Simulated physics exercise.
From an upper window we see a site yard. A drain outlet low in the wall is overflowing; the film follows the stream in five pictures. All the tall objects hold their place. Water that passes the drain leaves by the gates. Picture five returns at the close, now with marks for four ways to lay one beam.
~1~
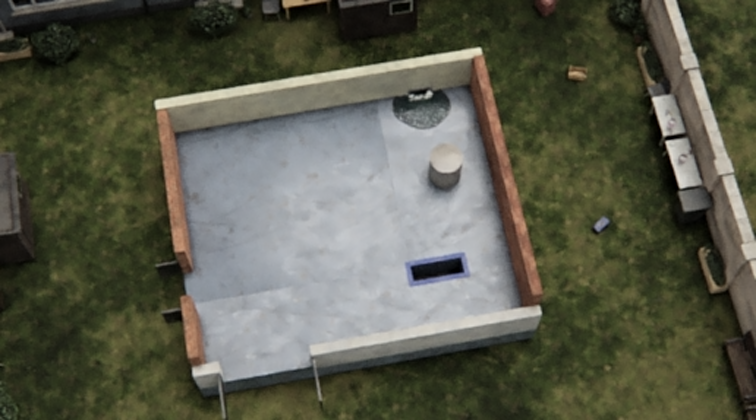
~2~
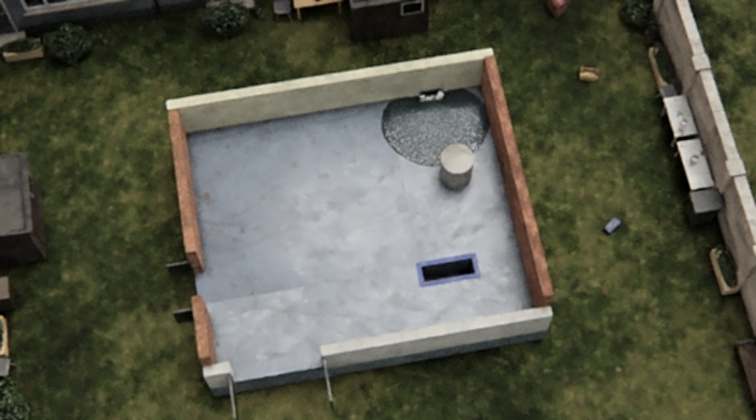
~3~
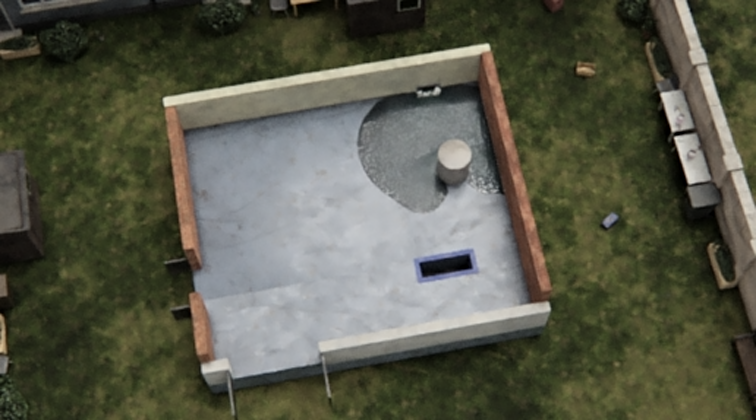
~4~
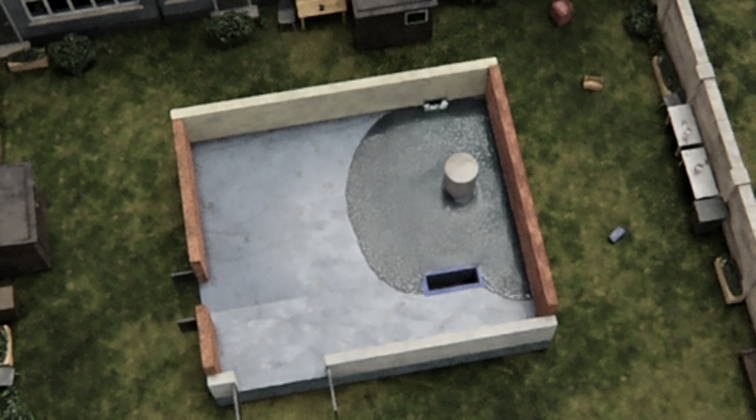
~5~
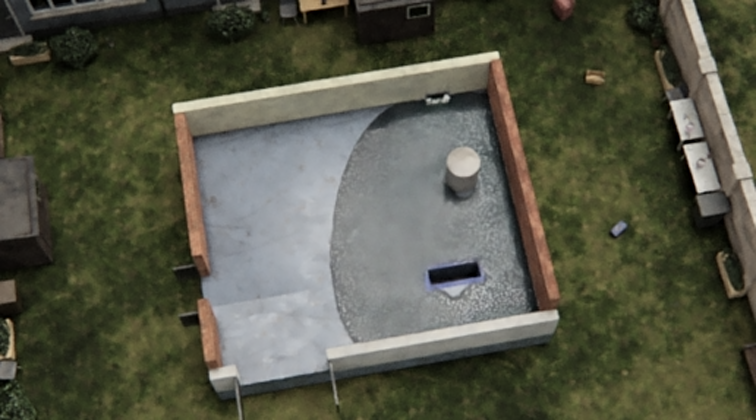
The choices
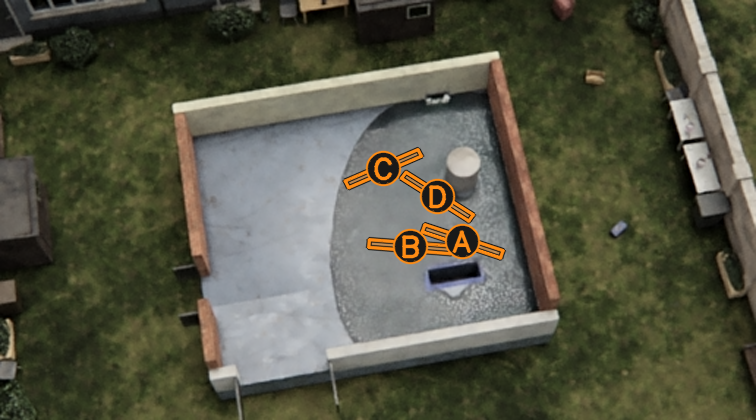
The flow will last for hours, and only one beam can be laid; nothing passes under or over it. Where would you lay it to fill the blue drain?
Position C does it best.
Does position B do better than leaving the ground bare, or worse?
Position B is worse.
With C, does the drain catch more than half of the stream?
No, it does not.
On the marked copy, A from (423, 228) to (501, 254); B from (369, 243) to (451, 249); C from (347, 184) to (419, 152); D from (403, 175) to (471, 217).
If A is chosen, about 26 % of the stream goes into the blue drain, about 73 % out by the gates.
If B is chosen, about 26 % of the stream goes into the blue drain, about 73 % out by the gates.
If C is chosen, about 38 % of the stream goes into the blue drain, about 62 % out by the gates.
If D is chosen, about 28 % of the stream goes into the blue drain, about 71 % out by the gates.
